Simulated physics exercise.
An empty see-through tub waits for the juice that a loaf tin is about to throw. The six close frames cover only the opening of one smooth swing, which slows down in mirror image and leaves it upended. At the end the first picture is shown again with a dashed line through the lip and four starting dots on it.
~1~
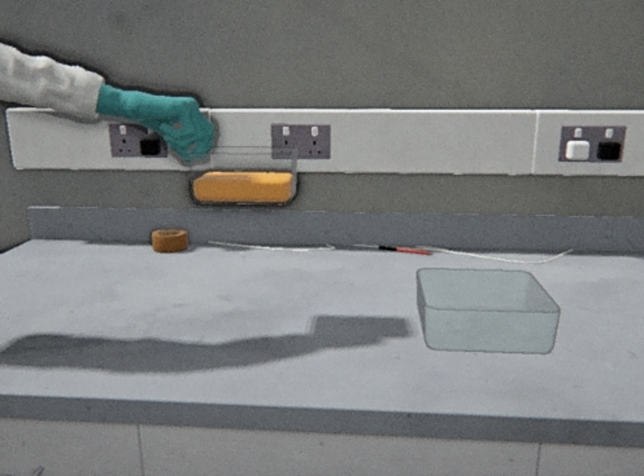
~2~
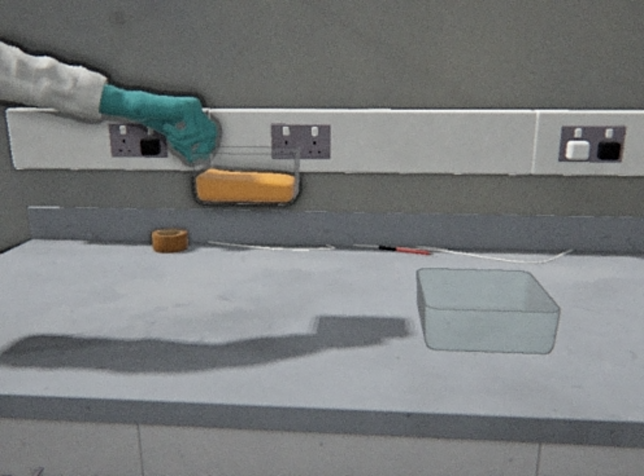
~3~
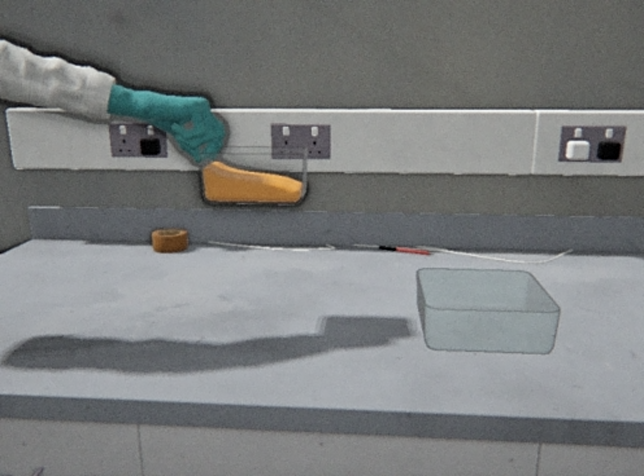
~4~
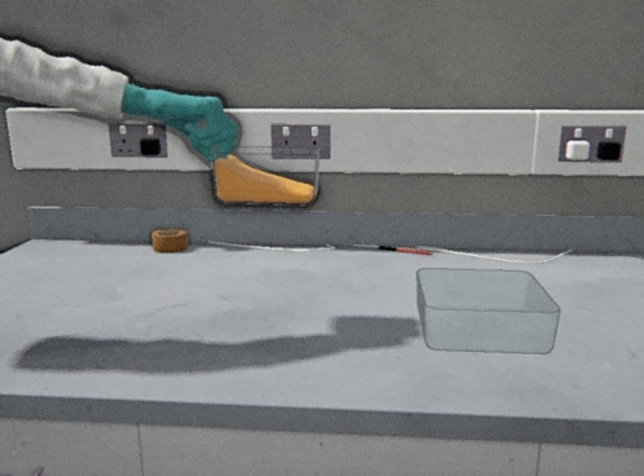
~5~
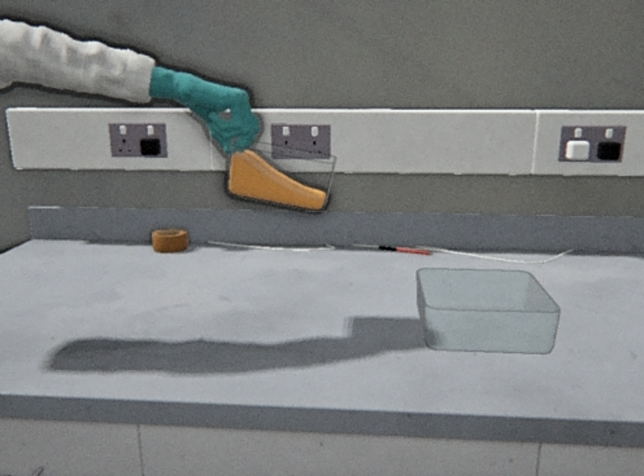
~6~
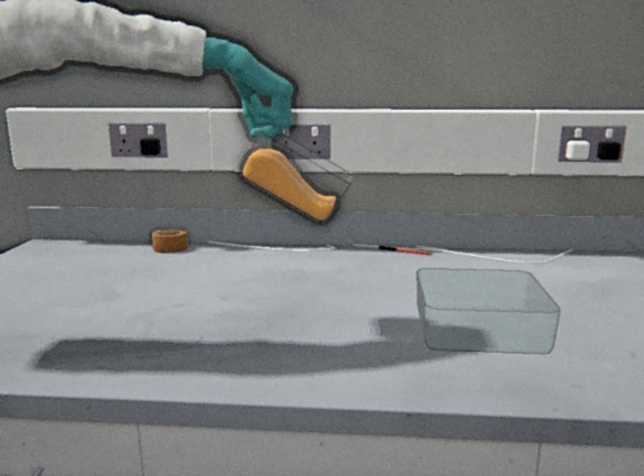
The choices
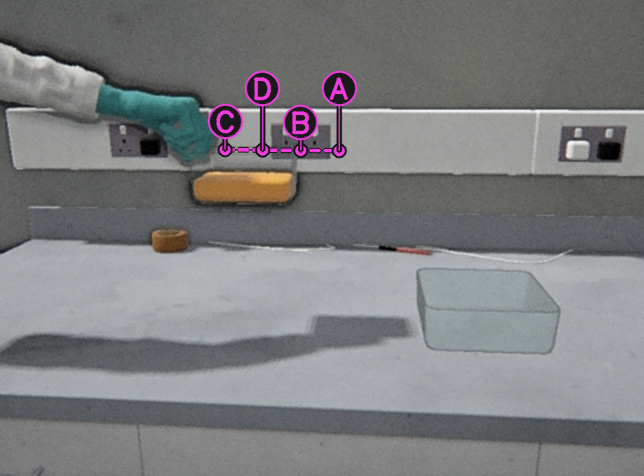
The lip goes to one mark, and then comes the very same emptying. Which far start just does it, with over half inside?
Use spot A.
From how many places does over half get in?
One of them.
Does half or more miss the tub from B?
Yes.
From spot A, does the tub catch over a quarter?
Yes.
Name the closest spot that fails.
Here it is spot B.
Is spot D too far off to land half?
Yes, that goes wrong.
In magenta, A at (339, 150); B at (300, 150); C at (225, 149); D at (262, 150).
For spot A, about 67 % lands in the tub, 24 % falls short and 10 % goes beside or beyond.
For spot B, about 27 % lands in the tub, 67 % falls short and 6 % goes beside or beyond.
For spot C, about 0 % lands in the tub, 100 % falls short.
For spot D, about 1 % lands in the tub, 98 % falls short.
